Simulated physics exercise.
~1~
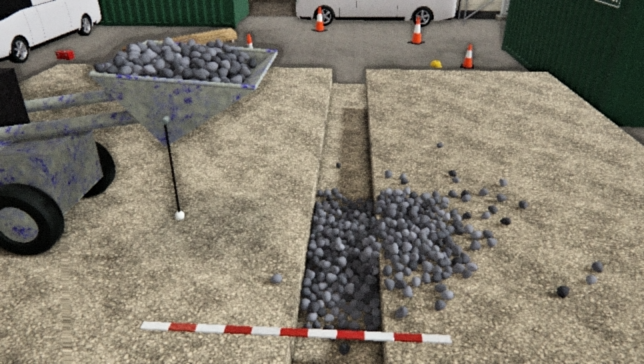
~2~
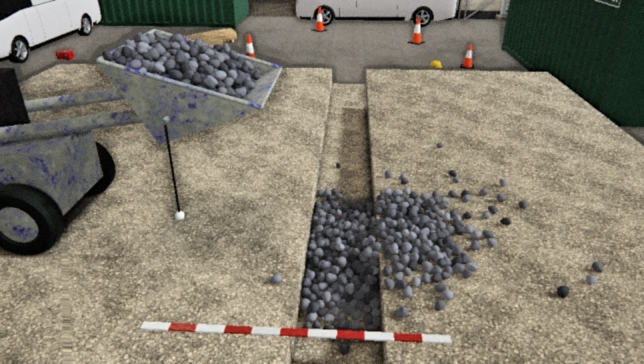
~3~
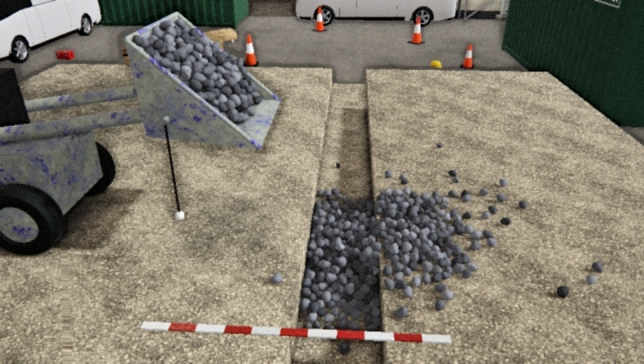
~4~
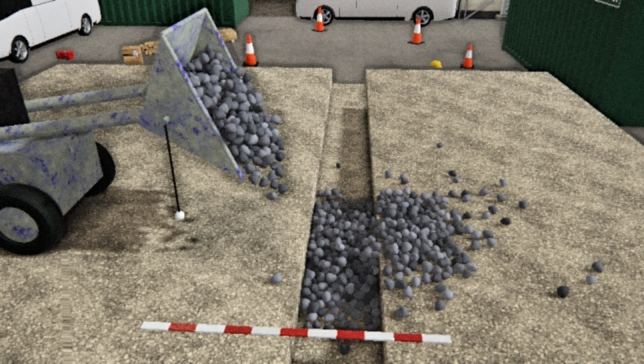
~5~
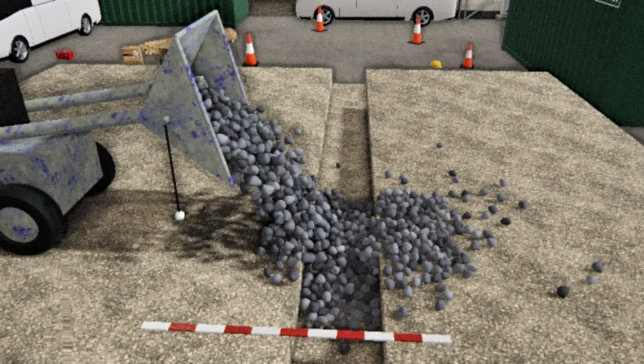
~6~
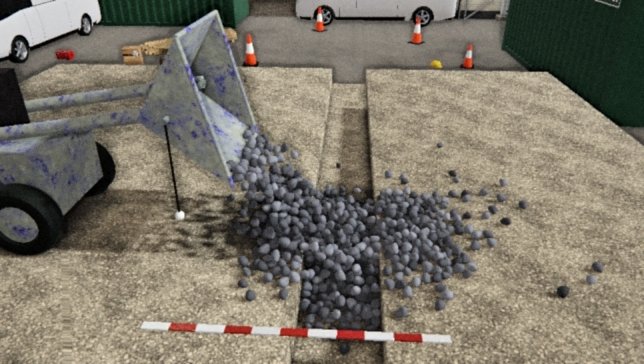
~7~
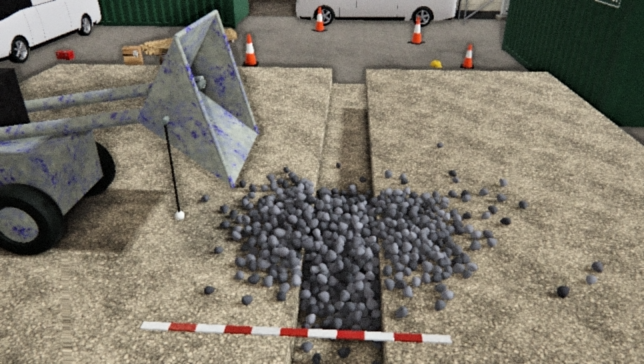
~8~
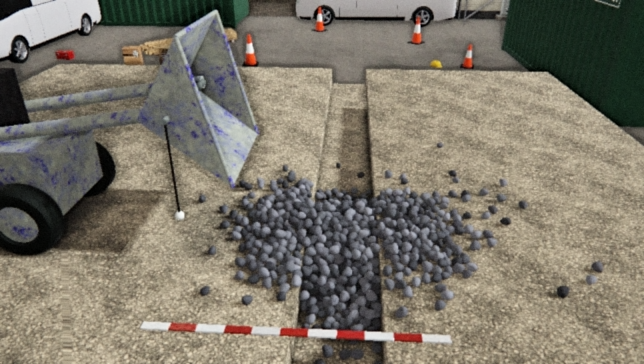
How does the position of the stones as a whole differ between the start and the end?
At the start the stones are split between the raised bucket at the upper left and the heap in and to the right of the trench. At the end they all lie in and around the trench, so their middle is lower and farther to the right.
